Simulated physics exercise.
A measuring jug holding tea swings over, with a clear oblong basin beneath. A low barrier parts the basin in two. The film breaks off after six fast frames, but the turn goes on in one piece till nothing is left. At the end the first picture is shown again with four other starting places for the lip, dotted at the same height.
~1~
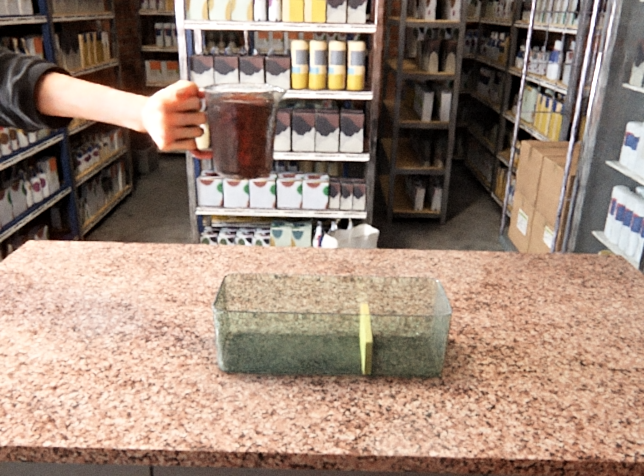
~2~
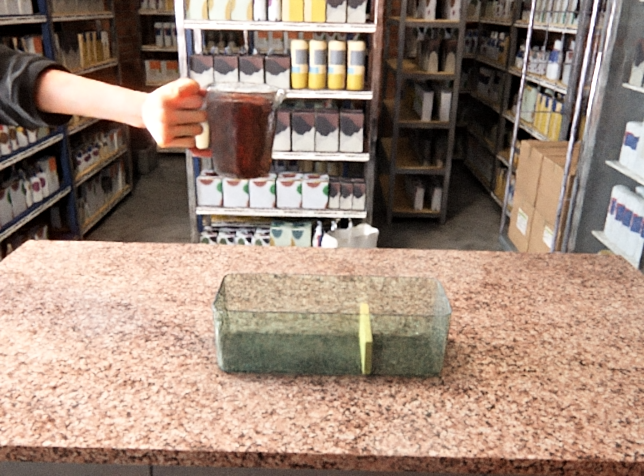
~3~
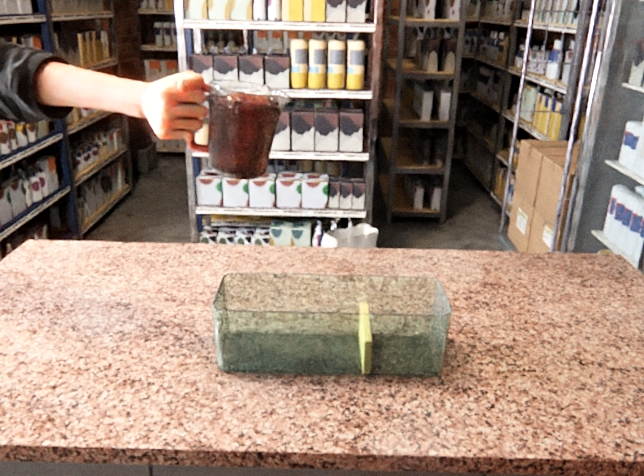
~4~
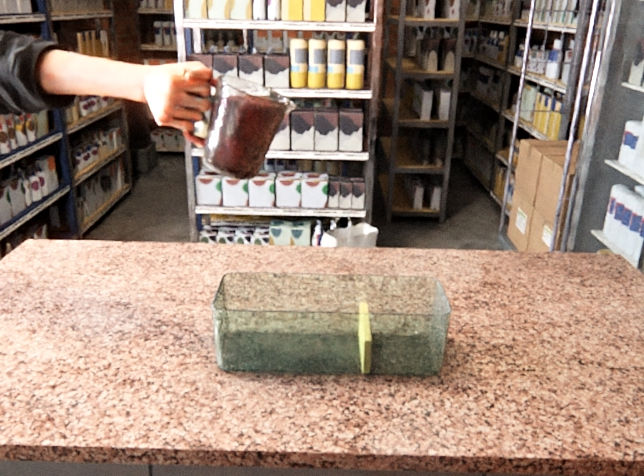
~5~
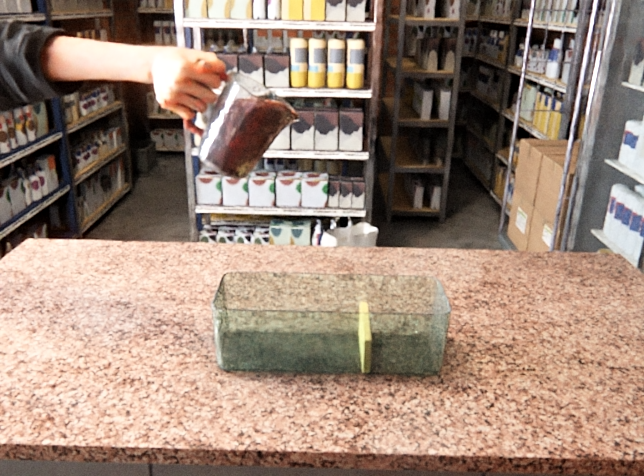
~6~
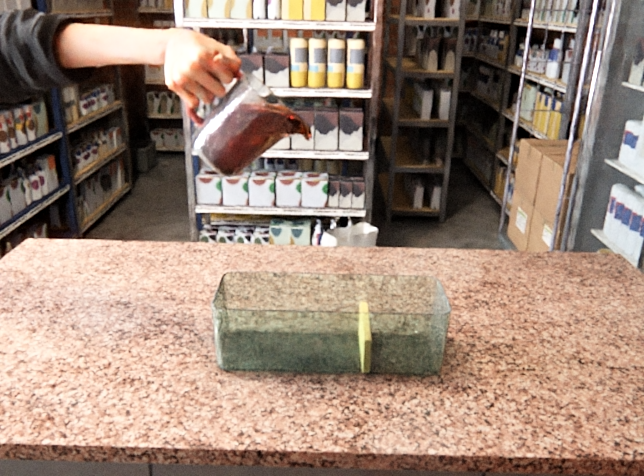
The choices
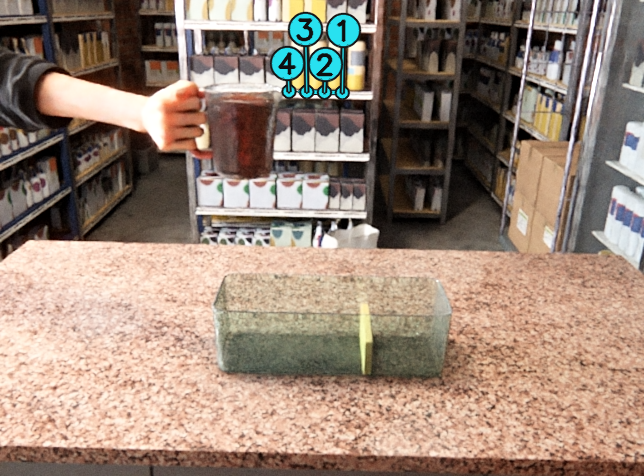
The video shows a hand holding a clear jug of dark liquid above a transparent oblong basin with a low yellow-green divider, then tilting the jug rightward until a little liquid passes over its lip.
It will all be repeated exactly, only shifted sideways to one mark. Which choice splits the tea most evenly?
3.
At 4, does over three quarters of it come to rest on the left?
Yes, it does.
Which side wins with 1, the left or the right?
More ends on the right.
On the marked copy, 1 at (342, 92); 2 at (324, 92); 3 at (306, 91); 4 at (289, 91).
If 1 is chosen, about 8 % ends left of the wall and 86 % right of it; 6 % is lost outside.
If 2 is chosen, about 10 % ends left of the wall and 85 % right of it; 5 % is lost outside.
If 3 is chosen, about 56 % ends left of the wall and 40 % right of it; 3 % is lost outside.
If 4 is chosen, about 85 % ends left of the wall and 4 % right of it; 11 % is lost outside.
